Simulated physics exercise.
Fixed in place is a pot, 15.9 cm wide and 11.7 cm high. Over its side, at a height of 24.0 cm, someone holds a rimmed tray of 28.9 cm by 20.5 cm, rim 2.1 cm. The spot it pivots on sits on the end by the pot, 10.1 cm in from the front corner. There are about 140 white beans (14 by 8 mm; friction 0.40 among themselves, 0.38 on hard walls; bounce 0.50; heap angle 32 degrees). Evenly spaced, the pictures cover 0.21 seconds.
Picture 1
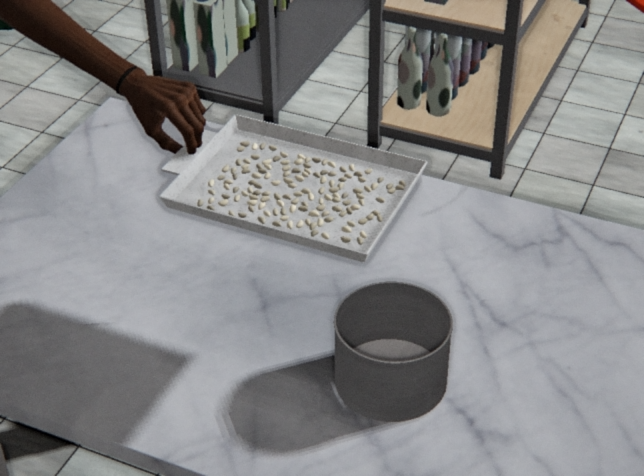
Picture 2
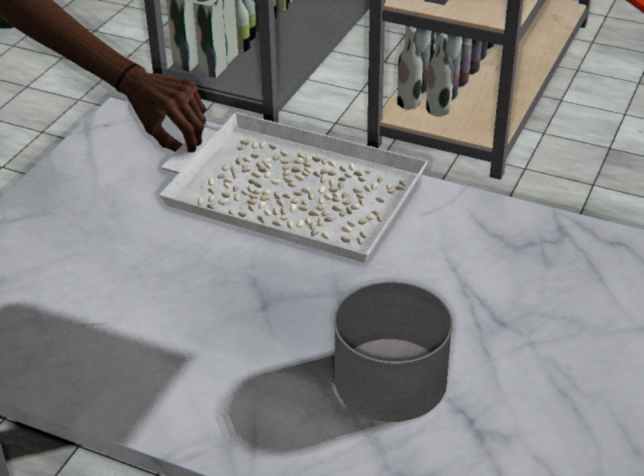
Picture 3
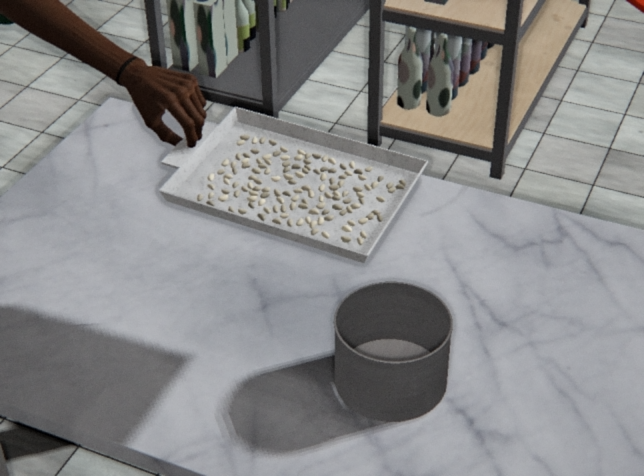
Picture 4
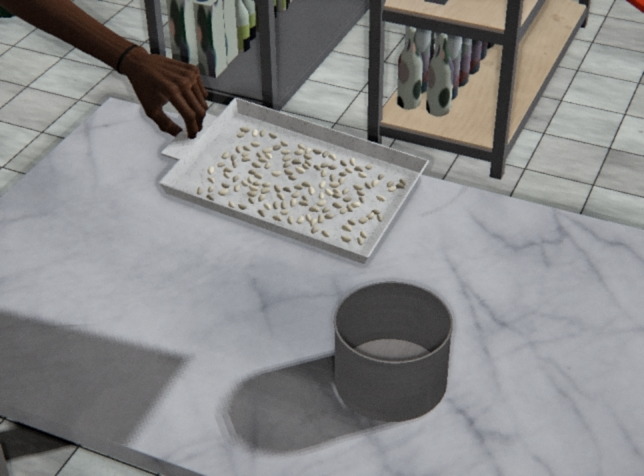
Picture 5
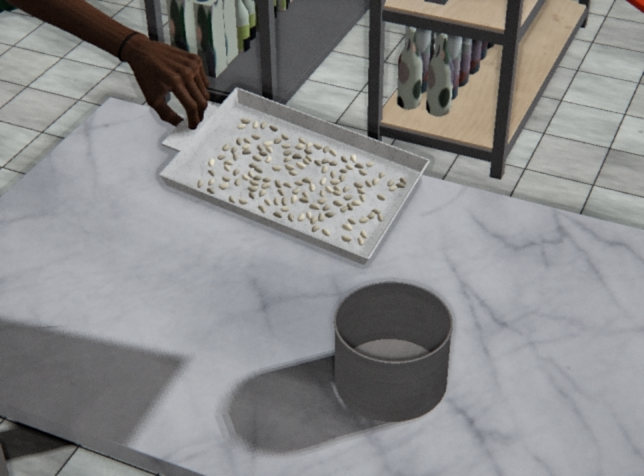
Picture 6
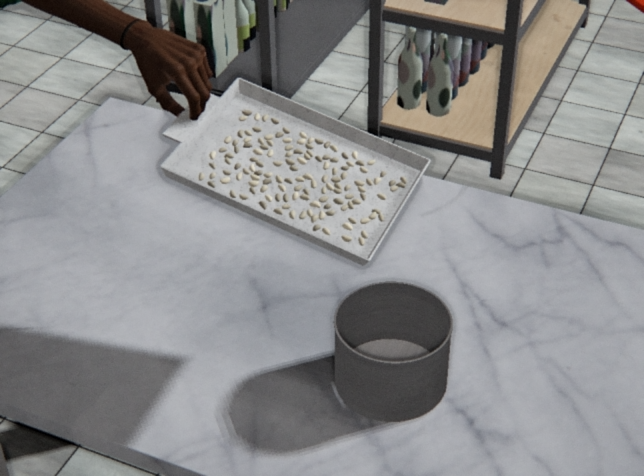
To begin with, a white rimmed tray scattered with white beans lies flat on a marble table, a hand at its left end and a dark round pot nearby. Then the hand gradually raises the far left side, tilting the tray modestly toward its right front corner, while the beans stay spread across it.
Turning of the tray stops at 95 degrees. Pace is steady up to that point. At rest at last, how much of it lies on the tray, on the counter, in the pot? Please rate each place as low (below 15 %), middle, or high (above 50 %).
Left on the tray: Low, counter: Low, pot: High.
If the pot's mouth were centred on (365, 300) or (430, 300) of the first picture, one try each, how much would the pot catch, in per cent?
Roughly 55 per cent, then 50 per cent.
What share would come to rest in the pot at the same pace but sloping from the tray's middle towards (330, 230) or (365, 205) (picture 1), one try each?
Roughly 95 per cent on the first try and 50 per cent on the second.
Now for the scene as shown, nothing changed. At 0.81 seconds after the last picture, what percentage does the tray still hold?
Estimate: Near 60 in a hundred.
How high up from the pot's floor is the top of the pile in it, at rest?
Around 2.0 cm above the floor.
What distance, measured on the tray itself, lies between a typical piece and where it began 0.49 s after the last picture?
Displacement on the tray: Roughly 12 cm.
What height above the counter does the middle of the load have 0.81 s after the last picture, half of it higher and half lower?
Height: Around 24 cm.
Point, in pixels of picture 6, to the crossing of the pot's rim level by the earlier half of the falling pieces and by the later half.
It passes about (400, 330) first and (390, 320) afterwards.
Then, 0.49 s after the last picture, tilt 52 degrees; the tray holds 100 %, the pot 0 %.
Then, 0.81 s after the last picture, tilt 78 degrees; the tray holds 60 %, the pot 25 %.
Then, 1.23 s after the last picture, tilt 95 degrees; the tray holds 0 %, the pot 80 %.
In the end, tray 0 %, counter 10 %, pot 90 %.
